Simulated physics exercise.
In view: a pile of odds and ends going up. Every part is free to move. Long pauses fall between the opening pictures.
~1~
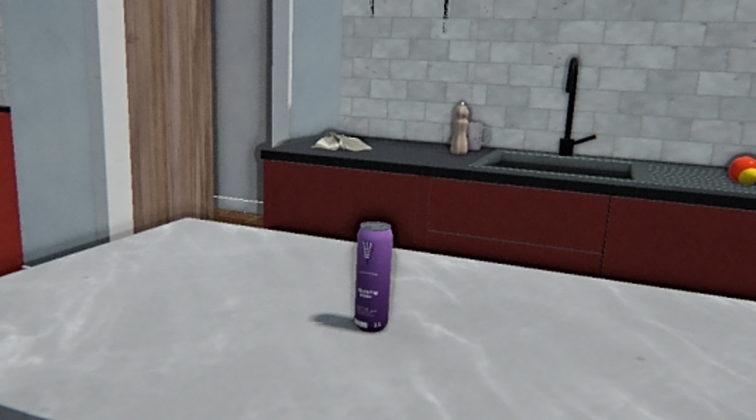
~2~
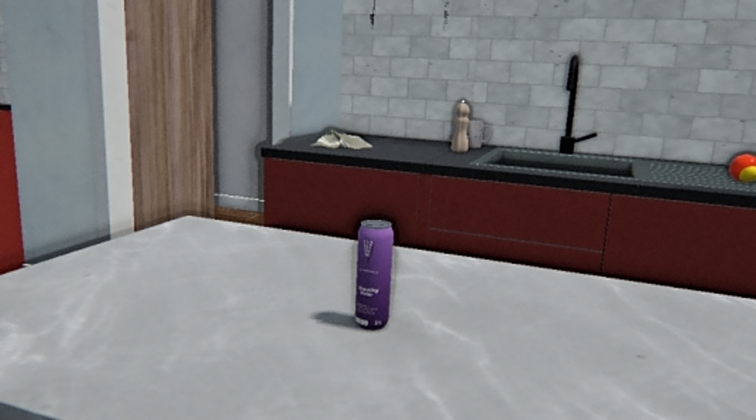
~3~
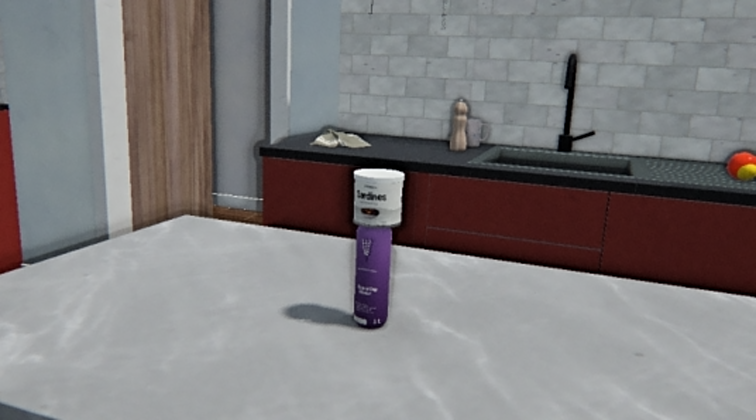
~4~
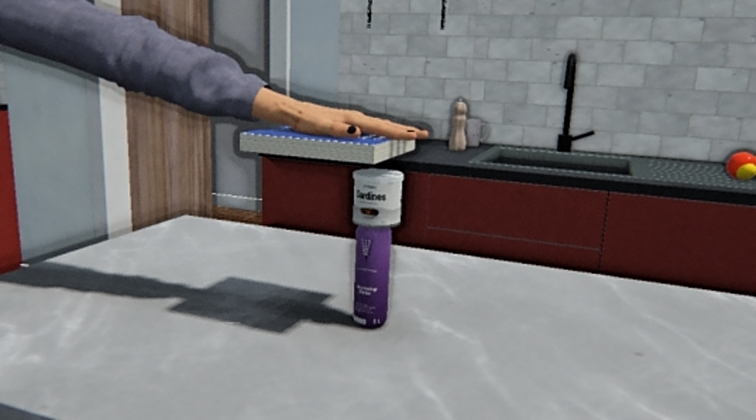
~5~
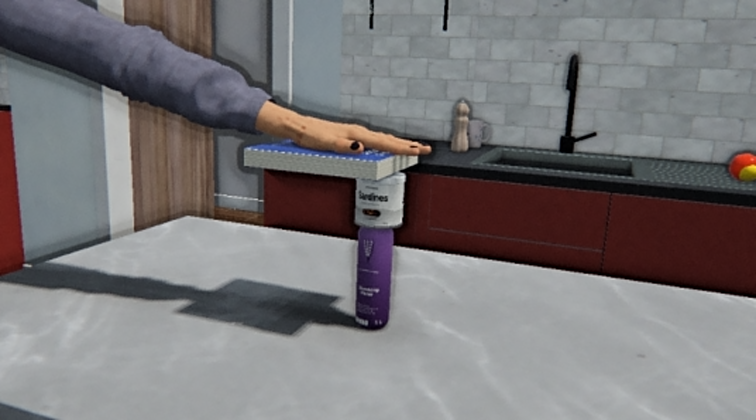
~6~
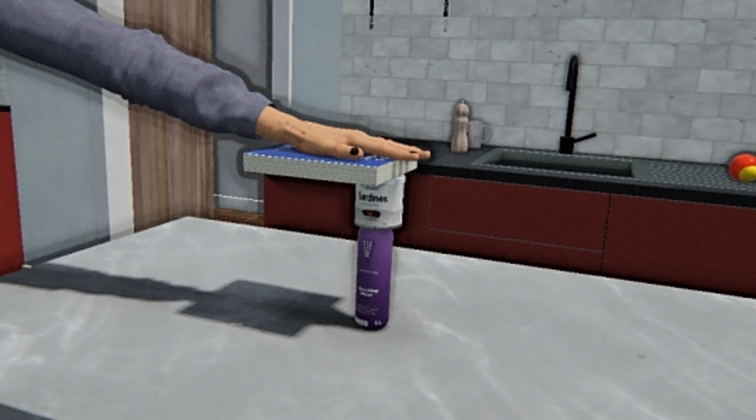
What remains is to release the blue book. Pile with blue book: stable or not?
Not stable.
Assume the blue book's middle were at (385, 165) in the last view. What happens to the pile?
What happens next is that it remains steady.
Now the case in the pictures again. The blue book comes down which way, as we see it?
Leftwards.
Then, 0.30 s on from there, blue book now fallen.
Then, 0.50 s on from there, things are still on the move.
Then, 0.60 s on from there, as before.
Then, 1.00 s on from there, nothing new.
In the end, fallen, blue book; the other 2 unmoved. At the end, from the last picture's camera, blue book near (267, 297). The pile loses its balance.
